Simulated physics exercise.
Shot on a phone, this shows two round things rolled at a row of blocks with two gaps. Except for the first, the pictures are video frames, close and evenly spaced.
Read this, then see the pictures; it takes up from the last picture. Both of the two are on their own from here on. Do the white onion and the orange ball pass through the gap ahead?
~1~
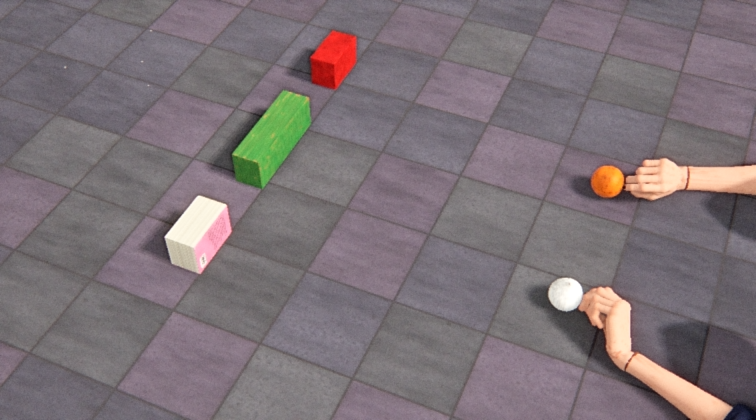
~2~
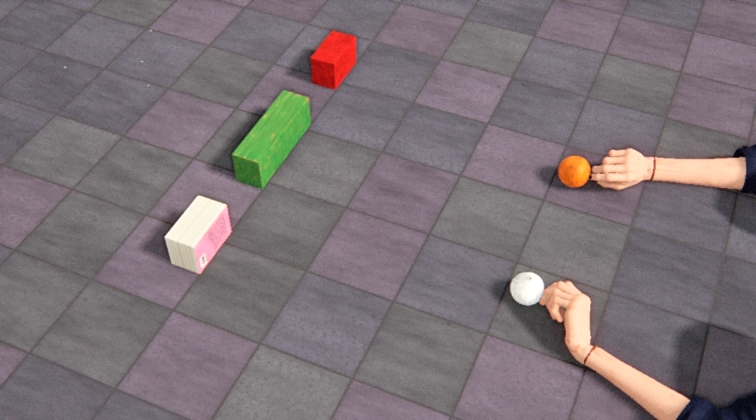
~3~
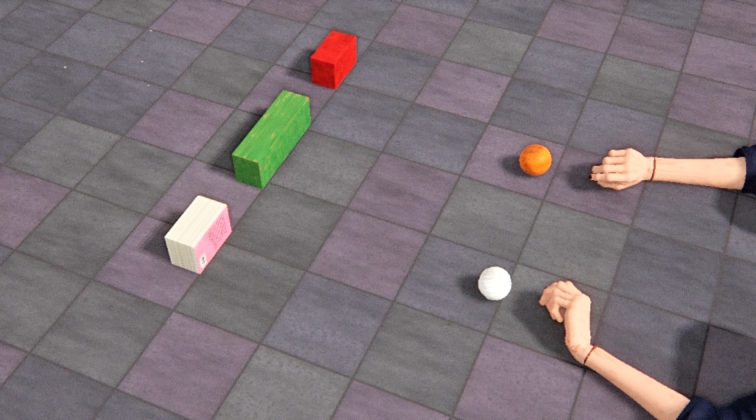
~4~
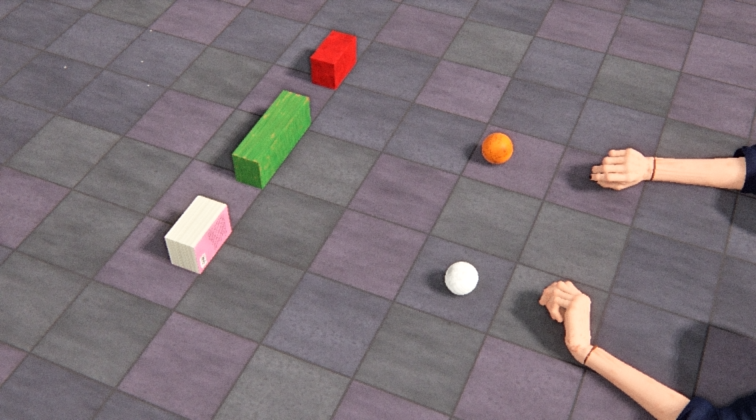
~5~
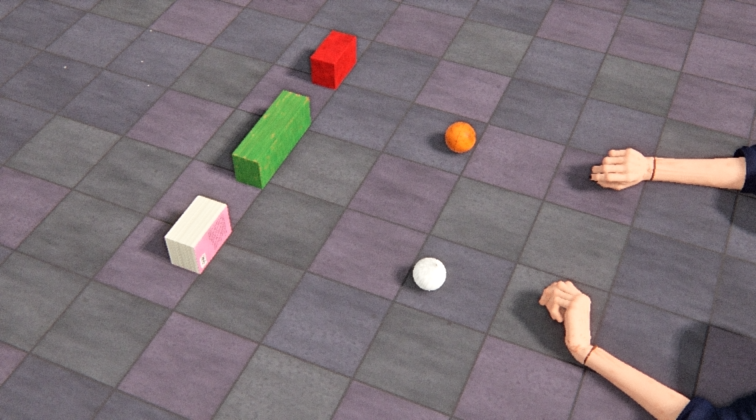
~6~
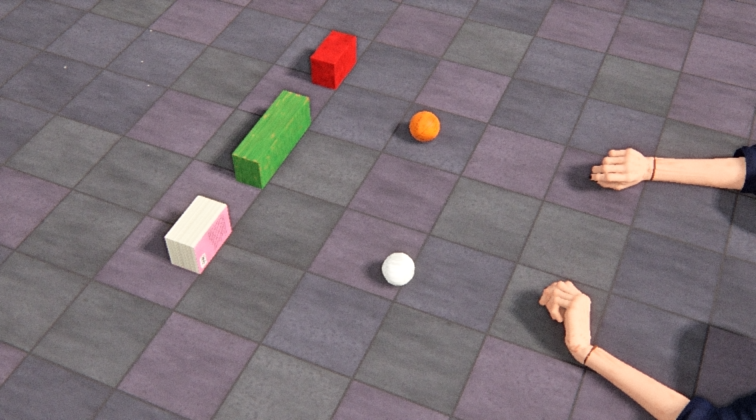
My guess is the white onion never gets past; my guess is the orange ball goes right through.
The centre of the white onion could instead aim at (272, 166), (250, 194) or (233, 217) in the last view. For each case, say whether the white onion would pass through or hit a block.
Aim one blocked, aim two through, aim three blocked.
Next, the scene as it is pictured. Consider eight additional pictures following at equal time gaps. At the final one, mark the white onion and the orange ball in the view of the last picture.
(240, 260) and (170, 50).
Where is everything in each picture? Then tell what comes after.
The first picture shows white onion (566, 294) under the hand; orange ball (608, 182) under the hand; pink book (199, 235).
The second picture shows white onion (527, 288); orange ball (574, 172).
The third picture shows white onion (494, 284); orange ball (535, 160).
The fourth picture shows white onion (462, 279); orange ball (497, 148).
The fifth picture shows white onion (429, 274); orange ball (460, 137).
The sixth picture shows white onion (398, 269); orange ball (424, 127); green block (273, 139).
Then, 0.54 s on from there, white onion coming back near (245, 266); orange ball heading on near (142, 41).
In the end, the white onion bounces off; the orange ball rolls through.
